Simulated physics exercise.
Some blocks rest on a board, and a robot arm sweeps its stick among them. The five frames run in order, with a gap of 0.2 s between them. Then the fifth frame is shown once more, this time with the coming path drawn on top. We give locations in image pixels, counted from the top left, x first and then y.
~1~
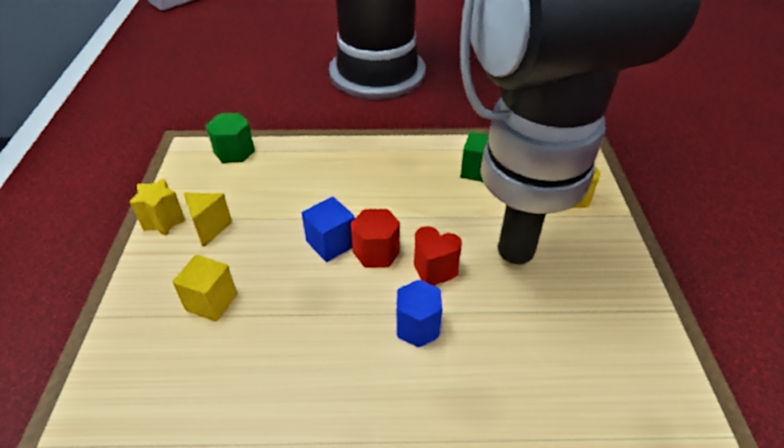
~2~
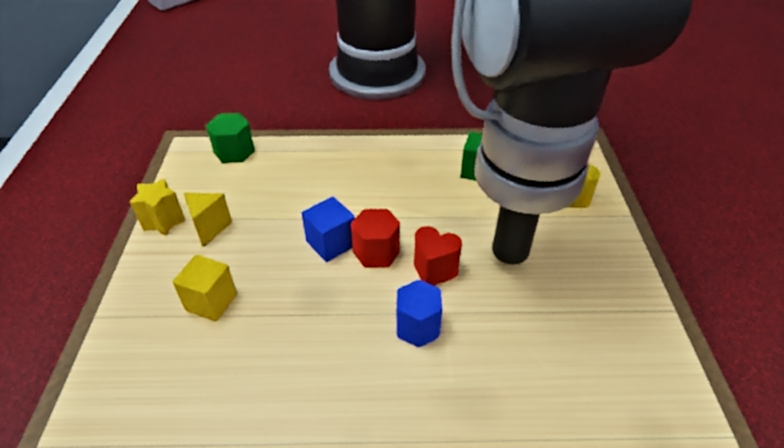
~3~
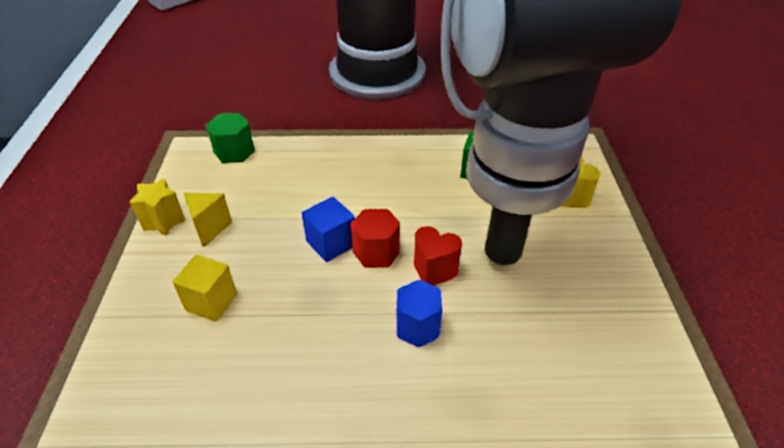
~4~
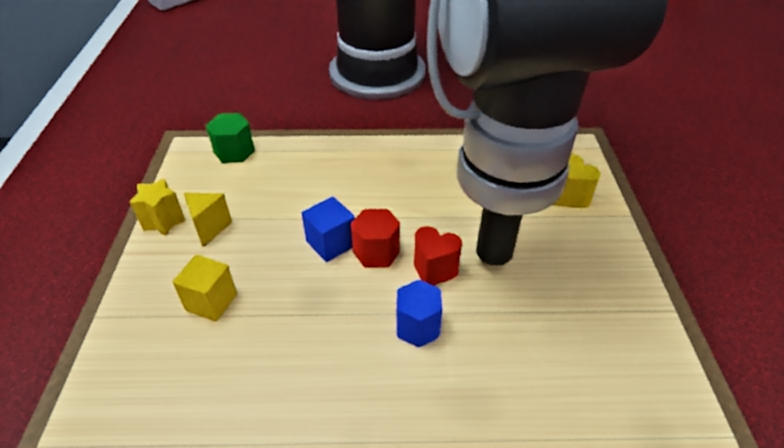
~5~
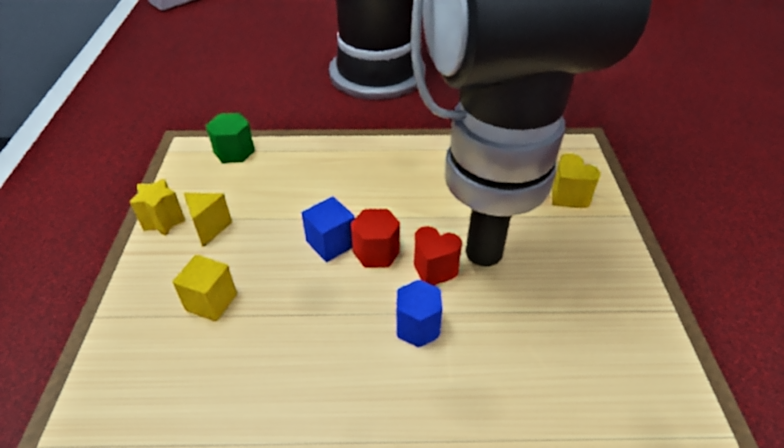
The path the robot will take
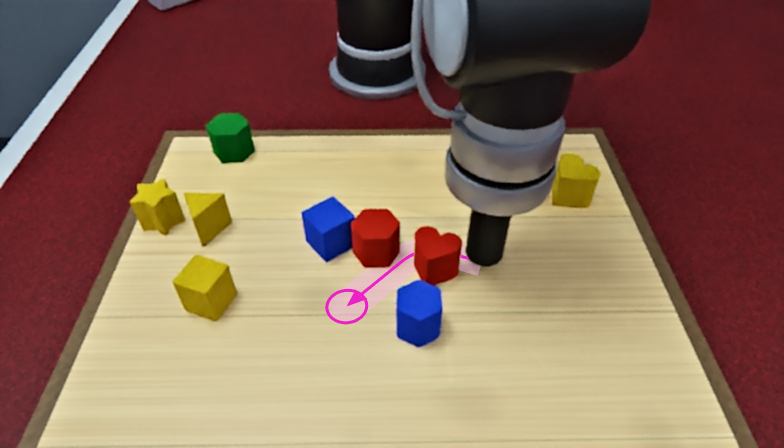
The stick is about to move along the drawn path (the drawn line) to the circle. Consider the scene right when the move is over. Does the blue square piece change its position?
Yes, it checks out.
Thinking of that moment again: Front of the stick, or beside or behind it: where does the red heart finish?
The block gets away.
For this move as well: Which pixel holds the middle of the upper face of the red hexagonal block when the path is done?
Located at (347, 230).
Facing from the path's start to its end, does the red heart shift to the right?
Final answer: No.
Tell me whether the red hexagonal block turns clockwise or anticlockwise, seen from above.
It turns clockwise.
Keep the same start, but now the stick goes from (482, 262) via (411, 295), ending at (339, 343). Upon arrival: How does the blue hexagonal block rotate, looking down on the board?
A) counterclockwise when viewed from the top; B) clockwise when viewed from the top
Letter A.
The line goes from (482, 262) over (430, 251) and (387, 273) to (347, 306).
What follows on the original path. One third of the way, stick at (431, 241); red heart at (406, 247), turned 55° anticlockwise.
Two thirds of the way, stick at (387, 264); blue square piece at (317, 209), turned 15° anticlockwise; red hexagonal block at (351, 228), turned 55° clockwise; red heart at (382, 279), turned 115° anticlockwise.
At the end, stick at (346, 297); blue square piece at (317, 209), turned 15° anticlockwise; red hexagonal block at (347, 230), turned 70° clockwise; blue hexagonal block unmoved; red heart at (370, 303), turned 190° anticlockwise.
